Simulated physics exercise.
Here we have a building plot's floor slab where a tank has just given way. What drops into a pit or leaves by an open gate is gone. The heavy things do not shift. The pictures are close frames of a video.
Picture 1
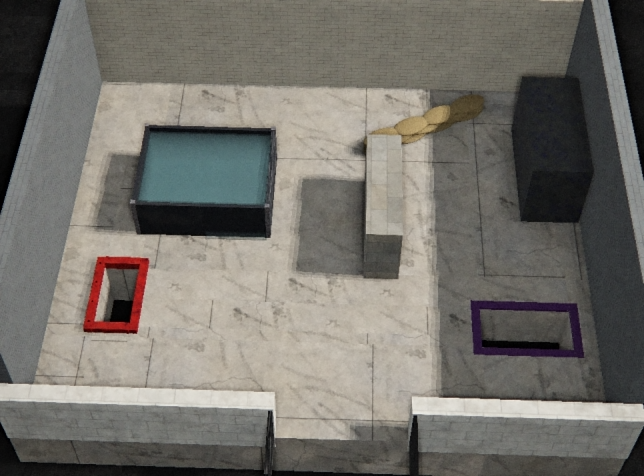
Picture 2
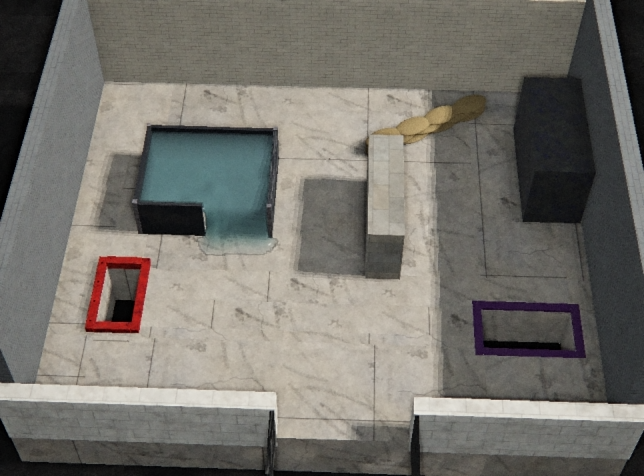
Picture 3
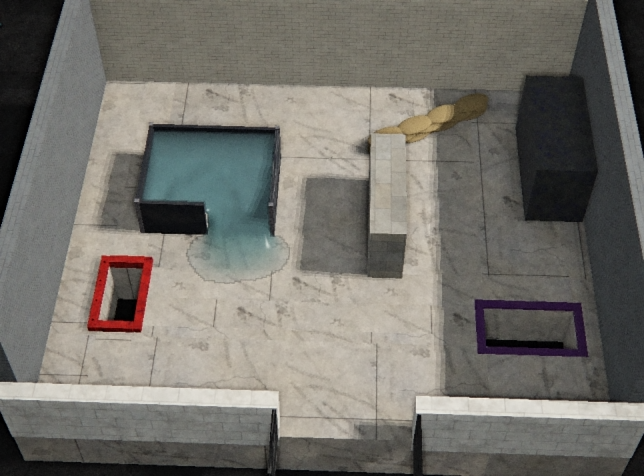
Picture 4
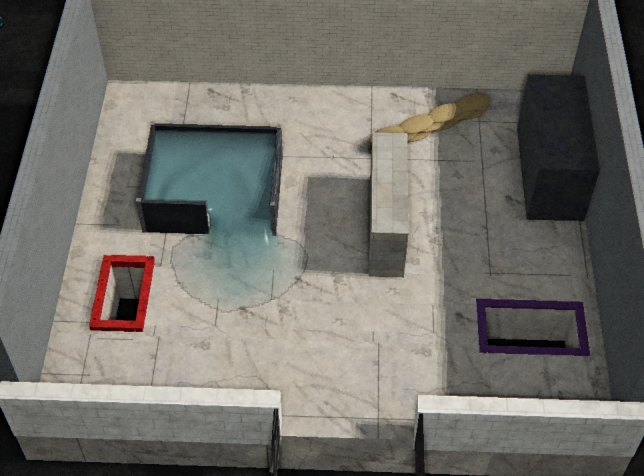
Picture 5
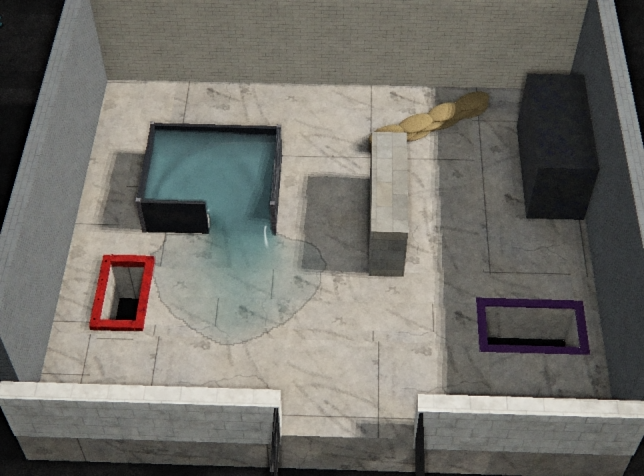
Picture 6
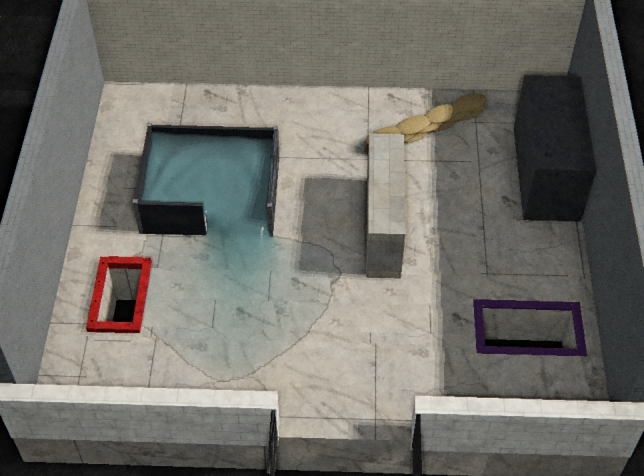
Water poured from a gap in the front of a dark tank on a pale slab, then spread forward across the floor in a widening puddle between the red-framed pit and a low wall.
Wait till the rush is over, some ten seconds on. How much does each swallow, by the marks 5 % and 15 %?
The gate takes more than 15 %; the red pit takes less than 5 %; the purple pit takes between 5 and 15 %.
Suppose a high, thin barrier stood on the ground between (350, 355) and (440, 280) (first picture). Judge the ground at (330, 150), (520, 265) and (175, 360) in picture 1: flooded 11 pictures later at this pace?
In that order: Clear, dry, wet.
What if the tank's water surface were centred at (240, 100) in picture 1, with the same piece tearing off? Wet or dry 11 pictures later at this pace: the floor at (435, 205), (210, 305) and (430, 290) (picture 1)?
In that order: Dry, under water, free of water.
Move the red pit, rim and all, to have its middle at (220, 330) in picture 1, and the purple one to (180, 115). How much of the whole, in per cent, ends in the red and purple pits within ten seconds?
In per cent: Red 20, purple 2.
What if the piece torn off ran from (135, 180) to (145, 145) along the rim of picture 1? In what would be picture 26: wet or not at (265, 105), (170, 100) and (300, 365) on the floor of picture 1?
In that order: Under water, flooded, free of water.
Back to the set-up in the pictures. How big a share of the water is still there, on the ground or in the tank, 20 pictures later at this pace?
Some 86 per cent.
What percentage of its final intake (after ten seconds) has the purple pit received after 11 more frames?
Roughly 0 per cent.
A moment on, water covers 25 % of the floor; the gate 0 %, the red pit 0 %, the purple pit 0 %.
Next, water covers 30 % of the floor; the gate 5 %, the red pit 0 %, the purple pit 0 %.
Then, water covers 35 % of the floor; the gate 13 %, the red pit 0 %, the purple pit 0 %.
Later, water covers 50 % of the floor; the gate 21 %, the red pit 0 %, the purple pit 2 %.
In the end, water covers 60 % of the floor; the gate 27 %, the red pit 0 %, the purple pit 7 %.
